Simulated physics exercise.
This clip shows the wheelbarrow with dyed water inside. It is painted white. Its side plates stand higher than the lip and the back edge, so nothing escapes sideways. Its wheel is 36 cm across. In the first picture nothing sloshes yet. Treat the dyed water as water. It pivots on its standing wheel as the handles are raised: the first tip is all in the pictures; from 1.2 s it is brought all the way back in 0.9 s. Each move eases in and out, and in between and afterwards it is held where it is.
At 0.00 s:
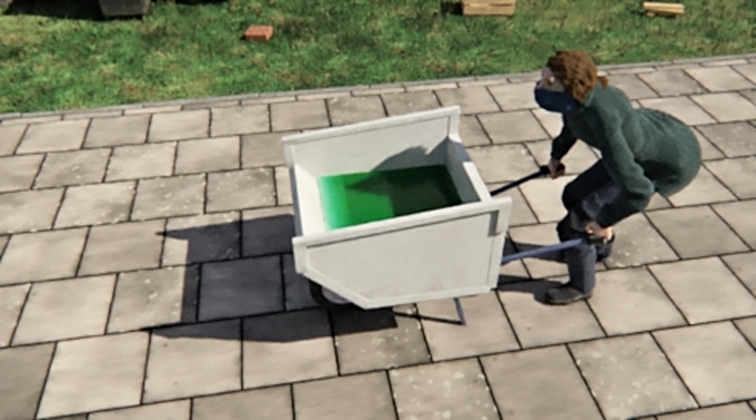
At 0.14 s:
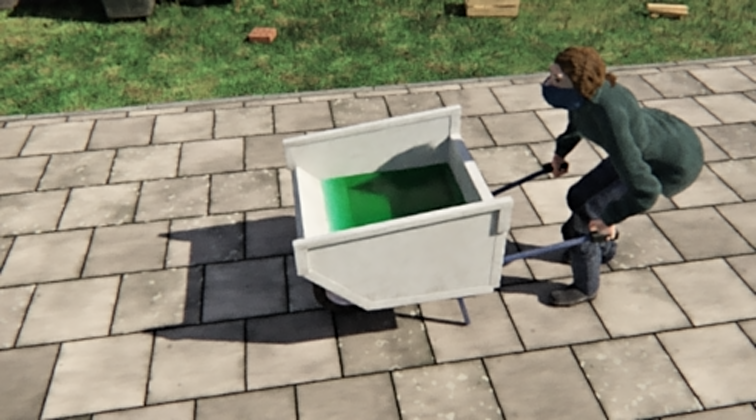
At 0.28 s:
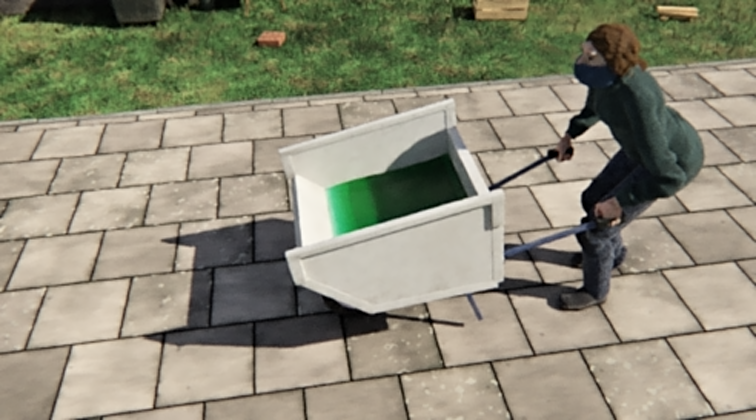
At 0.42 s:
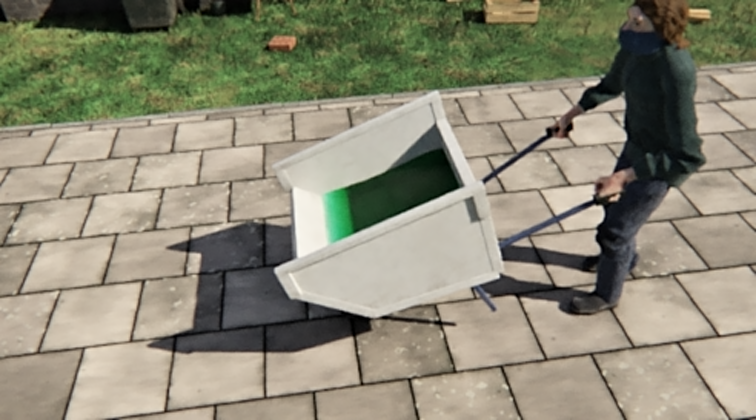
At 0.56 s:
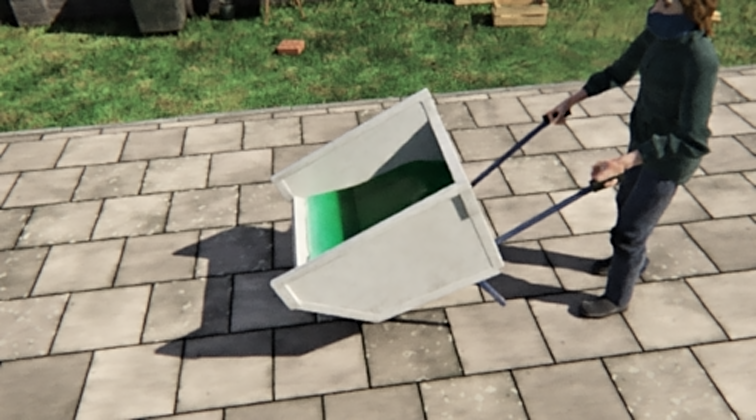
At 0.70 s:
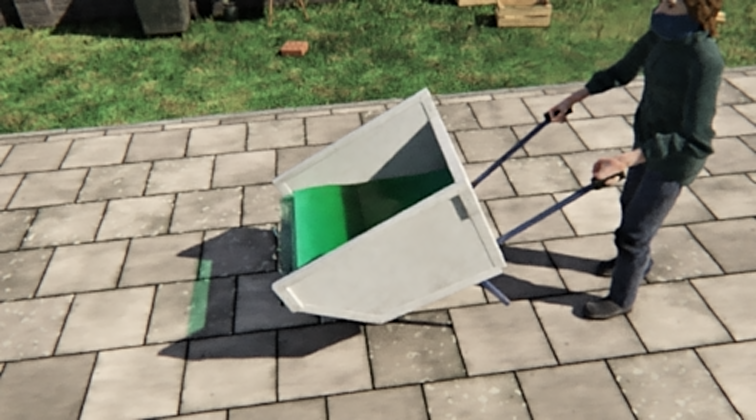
The video shows a masked person in a green top raising the handles of a white wheelbarrow, tilting it forwards to the left, as green liquid inside shifts towards the front lip and some begins coming out onto the paving.
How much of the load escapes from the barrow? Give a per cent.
About 62 per cent.
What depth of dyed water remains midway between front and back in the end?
About 6 cm.
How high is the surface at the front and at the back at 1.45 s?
Front 14 cm, back 0 cm.
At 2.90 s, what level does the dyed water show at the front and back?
About 10 cm in front and 4 cm behind.
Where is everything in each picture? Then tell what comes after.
In the first picture, the surface is at (354, 175) near the front wall; the surface is at (436, 167) near the back wall; the lip is at (308, 264); the front is on the left.
In the second picture, the surface is at (356, 177) near the front wall; the surface is at (439, 166) near the back wall.
In the third picture, the surface is at (356, 181) near the front wall; the surface is at (439, 159) near the back wall; the barrow is tilted 7° forwards.
In the fourth picture, the surface is at (354, 185) near the front wall; the surface is at (434, 153) near the back wall; the barrow is tilted 16° forwards.
In the fifth picture, the surface is at (353, 187) near the front wall; the surface is at (436, 161) near the back wall; the barrow is tilted 22° forwards.
In the sixth picture, the surface is at (353, 185) near the front wall; the surface is at (442, 170) near the back wall; the barrow is tilted 23° forwards; the lip is at (301, 301); dyed water is coming out, 3 per cent so far.
Then, 1.45 s in, the barrow is at 20° forwards, the surface stands 0 cm at the back and 13 cm at the front; 58 per cent is out, over the front.
Then, 2.20 s in, the surface stands 20 cm at the back and 0 cm at the front; 62 per cent is out, over the front.
Then, 2.90 s in, the surface stands 4 cm at the back and 10 cm at the front; 62 per cent is out, over the front.
Then, 4.99 s in, 62 per cent is out, over the front, 45 of 71 litres.
